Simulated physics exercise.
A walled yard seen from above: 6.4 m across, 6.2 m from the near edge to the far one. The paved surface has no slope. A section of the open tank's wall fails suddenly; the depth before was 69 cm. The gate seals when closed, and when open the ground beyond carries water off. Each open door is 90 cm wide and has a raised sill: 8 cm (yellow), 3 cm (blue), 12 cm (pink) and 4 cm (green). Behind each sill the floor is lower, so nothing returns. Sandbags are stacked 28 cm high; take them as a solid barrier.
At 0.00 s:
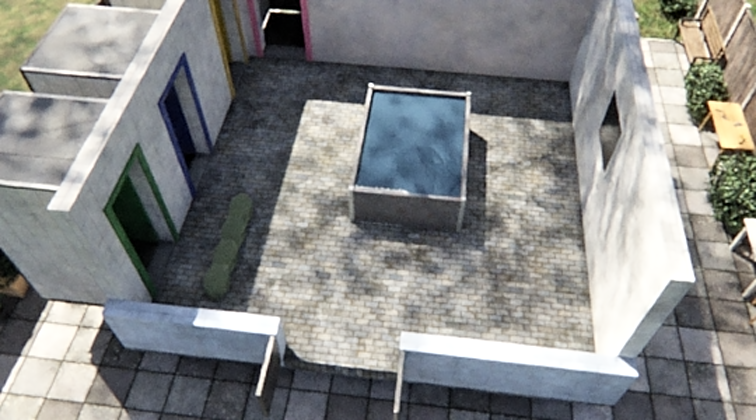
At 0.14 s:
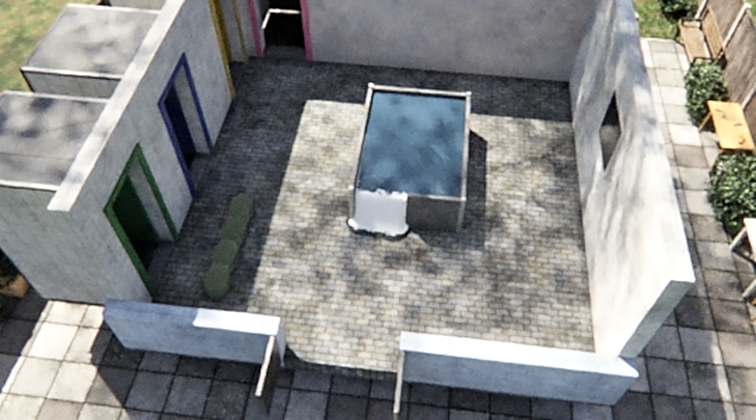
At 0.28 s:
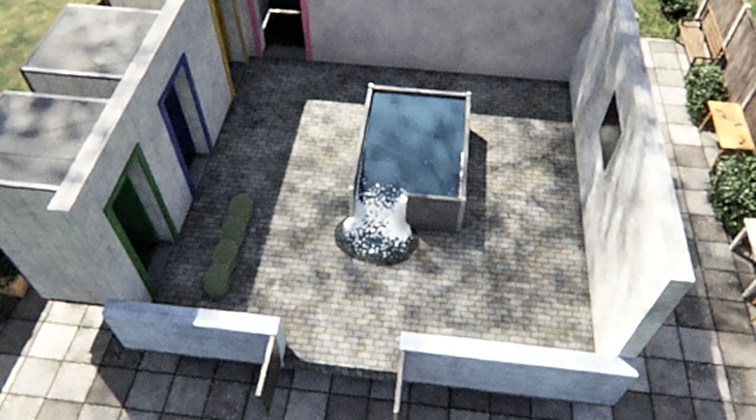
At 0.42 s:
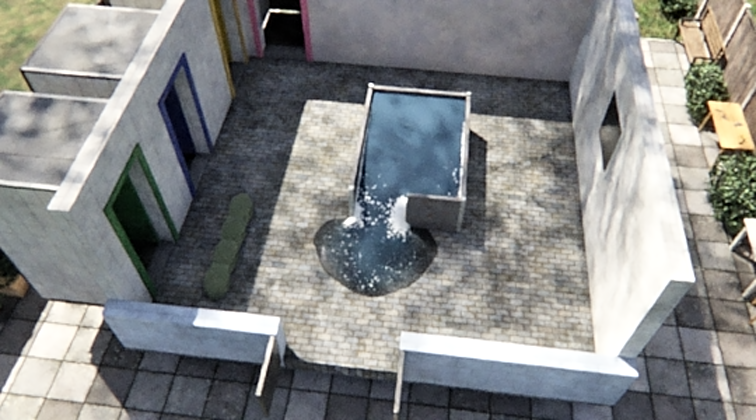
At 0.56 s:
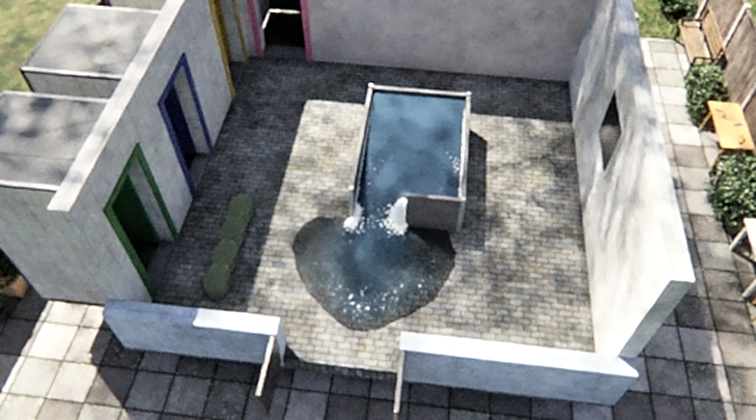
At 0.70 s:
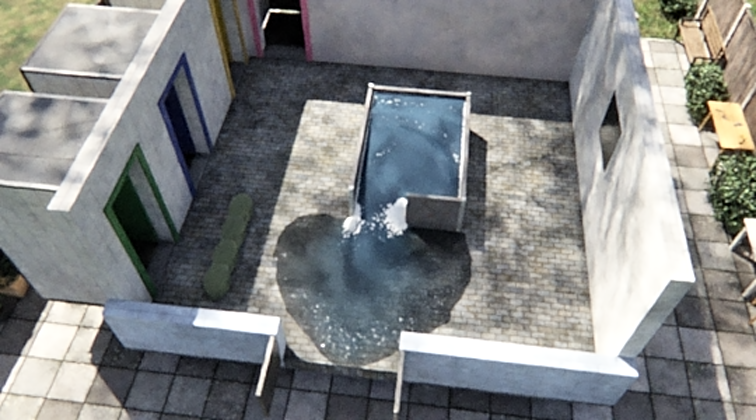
Water bursts from the near left corner of a raised, blue-filled tank in a grey paved courtyard, seen from high above by a still camera. Pale walls surround it, with green, blue, yellow and pink doorway surrounds and a low green stack on the left. White foam tumbles out first, then a dark, glinting pool spreads across the paving towards the low front walls, while ripples cross the tank.
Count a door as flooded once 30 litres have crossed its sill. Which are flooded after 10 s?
Within that time: At the yellow door it stays under the limit; at the blue door it does not reach the limit; at the pink door it stays under the limit; at the green door it goes over the limit.
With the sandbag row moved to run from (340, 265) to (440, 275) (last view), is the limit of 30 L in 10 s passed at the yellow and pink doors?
Then: Yellow not over, pink below.
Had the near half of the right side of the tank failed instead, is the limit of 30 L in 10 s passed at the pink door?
Then: Pink not over.
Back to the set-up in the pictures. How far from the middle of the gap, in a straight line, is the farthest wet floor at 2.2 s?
Roughly 4.0 m.
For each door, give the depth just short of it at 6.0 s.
Depths in cm: Yellow 3, blue 4, pink 0, green 8.
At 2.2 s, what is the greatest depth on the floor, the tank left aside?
About 30 cm.
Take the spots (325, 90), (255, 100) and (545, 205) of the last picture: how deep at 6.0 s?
Roughly 1, 2 and 2 cm, in turn.
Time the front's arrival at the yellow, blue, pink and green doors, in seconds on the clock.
Yellow 5.5 s, blue 3.0 s, pink 6.0 s, green 2.2 s.
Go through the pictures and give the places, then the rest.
In the first frame, still water, 69 cm deep, in the open tank at (413, 142).
In the second frame, the front is at (352, 227), 0.5 m from the gap at (380, 212); 0.2 m2 of floor is under water; 69 cm left at the back of the open tank.
In the third frame, the front is at (381, 262), 0.8 m from the gap at (380, 213); 0.7 m2 of floor is under water; 69 cm left at the back of the open tank.
In the fourth frame, the front is at (365, 291), 1.3 m from the gap at (380, 213); 1.7 m2 of floor is under water; 69 cm left at the back of the open tank.
In the fifth frame, water pours out at (380, 213) and has run 1.9 m, to (347, 322); typically 5 cm deep outside, 69 cm at the open tank's back.
In the sixth frame, water pours out at (380, 213) and has run 2.4 m, to a hidden place; typically 4 cm deep outside, 66 cm at the open tank's back.
After 1.4 s water covers 20 % of the floor and is deepest (36 cm) near (375, 227); yellow door not reached, blue door not reached, pink door not reached, green door not reached.
After 2.2 s water covers 25 % of the floor and is deepest (30 cm) near (375, 227); yellow door not reached, blue door not reached, pink door not reached, green door 4 cm at the sill, 0 L in.
After 3.5 s water covers 40 % of the floor and is deepest (23 cm) near (375, 227); yellow door not reached, blue door 2 cm at the sill, 0 L in, pink door not reached, green door 9 cm at the sill, 15 L in.
After 6.0 s water covers 65 % of the floor and is deepest (14 cm) near (375, 227); yellow door 3 cm at the sill, 0 L in, blue door 4 cm at the sill, 0 L in, pink door not reached, green door 8 cm at the sill, 40 L in.
After 10.0 s water covers 90 % of the floor and is deepest (9 cm) near (375, 227); yellow door 4 cm at the sill, 0 L in, blue door 3 cm at the sill, 5 L in, pink door 5 cm at the sill, 0 L in, green door 5 cm at the sill, 54 L in.
